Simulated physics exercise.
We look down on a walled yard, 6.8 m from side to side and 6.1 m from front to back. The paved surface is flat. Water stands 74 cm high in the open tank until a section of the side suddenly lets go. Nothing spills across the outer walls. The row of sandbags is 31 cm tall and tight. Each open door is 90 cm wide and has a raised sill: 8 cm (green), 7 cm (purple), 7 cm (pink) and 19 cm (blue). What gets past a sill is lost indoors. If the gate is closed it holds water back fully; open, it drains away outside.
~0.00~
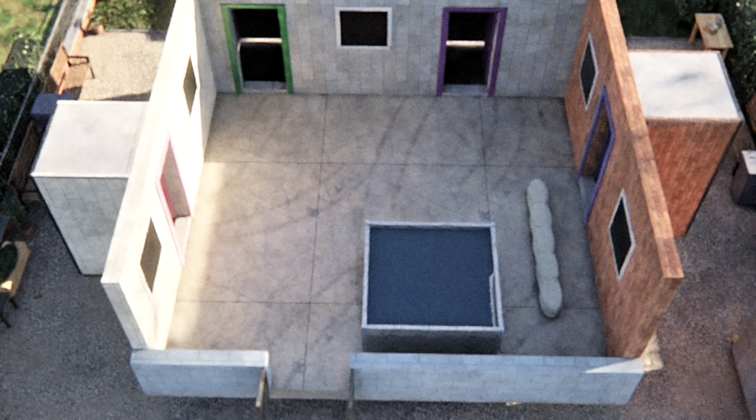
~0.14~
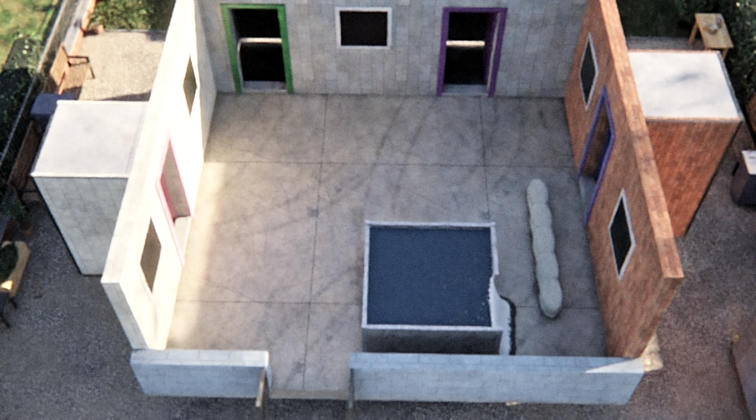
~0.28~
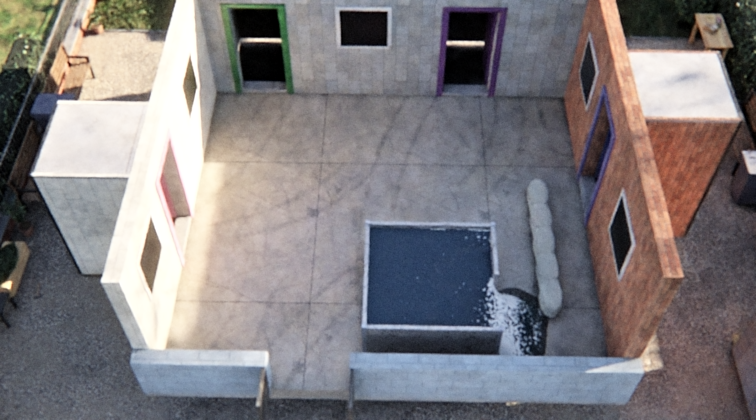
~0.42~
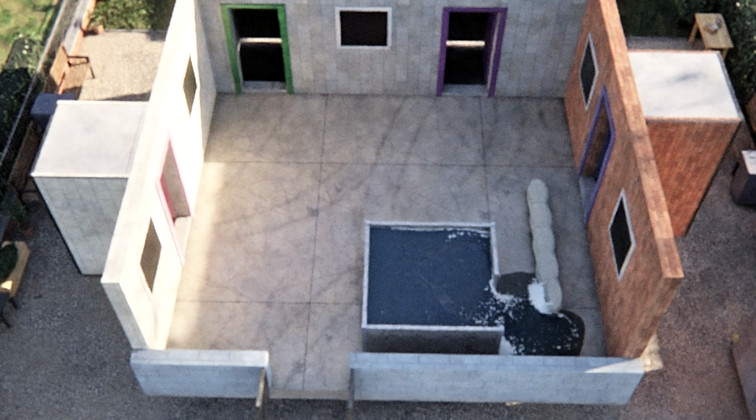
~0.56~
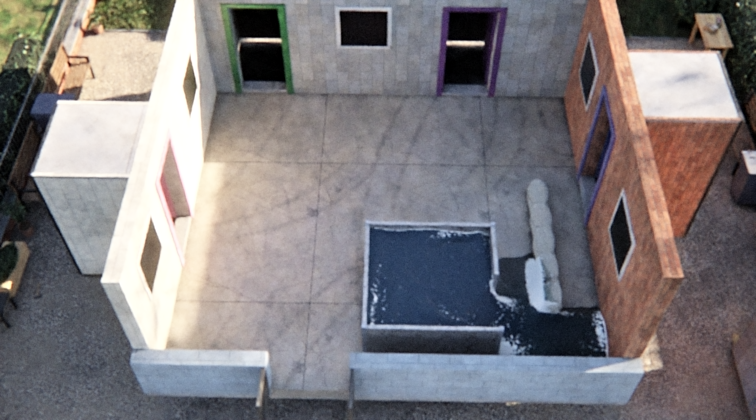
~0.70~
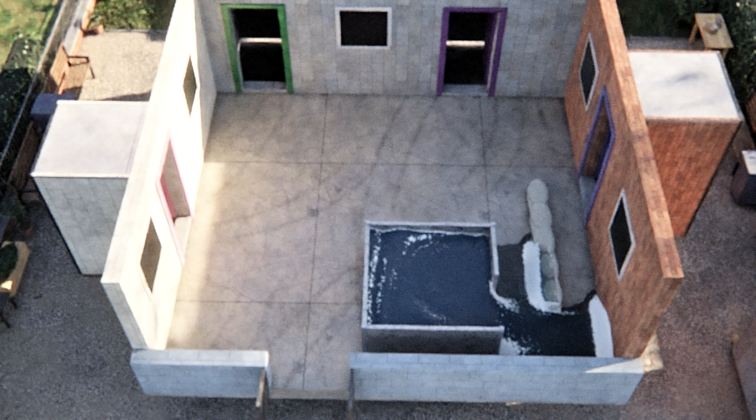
In a walled yard seen from above, an open tank of dark water breaks at its right side, and the water pours out across the paving, reaching the pale segmented barrier and spreading around it toward the brick wall.
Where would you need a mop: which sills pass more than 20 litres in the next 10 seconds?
Within that time: At the green door it keeps below the limit; at the purple door it exceeds the limit; at the pink door it does not reach the limit; at the blue door it does not reach the limit.
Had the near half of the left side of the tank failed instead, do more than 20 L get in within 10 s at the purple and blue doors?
Against that limit: Purple under, blue not over.
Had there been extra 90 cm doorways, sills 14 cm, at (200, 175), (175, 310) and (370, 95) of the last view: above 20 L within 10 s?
In that order: Below, under, not over.
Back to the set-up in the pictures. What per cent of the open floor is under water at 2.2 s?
Some 25 per cent of it.
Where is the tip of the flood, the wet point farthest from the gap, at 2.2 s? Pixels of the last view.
Near (493, 114).
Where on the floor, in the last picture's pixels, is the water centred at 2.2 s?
Near (485, 301).
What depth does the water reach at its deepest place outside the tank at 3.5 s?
Roughly 36 cm.
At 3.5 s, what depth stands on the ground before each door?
Depths in cm: Green 0, purple 13, pink 0, blue 14.
After 1.4 s water covers 15 % of the floor and is deepest (61 cm) near (599, 369); green door not reached, purple door not reached, pink door not reached, blue door not reached.
After 2.2 s water covers 25 % of the floor and is deepest (46 cm) near (547, 327); green door not reached, purple door not reached, pink door not reached, blue door 6 cm at the sill, 0 L in.
After 3.5 s water covers 40 % of the floor and is deepest (36 cm) near (556, 102); green door not reached, purple door 13 cm at the sill, 1 L in, pink door not reached, blue door 14 cm at the sill, 0 L in.
After 6.0 s water covers 70 % of the floor and is deepest (23 cm) near (556, 102); green door 5 cm at the sill, 0 L in, purple door 12 cm at the sill, 30 L in, pink door 2 cm at the sill, 0 L in, blue door 13 cm at the sill, 0 L in.
After 10.0 s water covers 90 % of the floor and is deepest (12 cm) near (226, 97); green door 9 cm at the sill, 5 L in, purple door 8 cm at the sill, 55 L in, pink door 10 cm at the sill, 6 L in, blue door 7 cm at the sill, 0 L in.
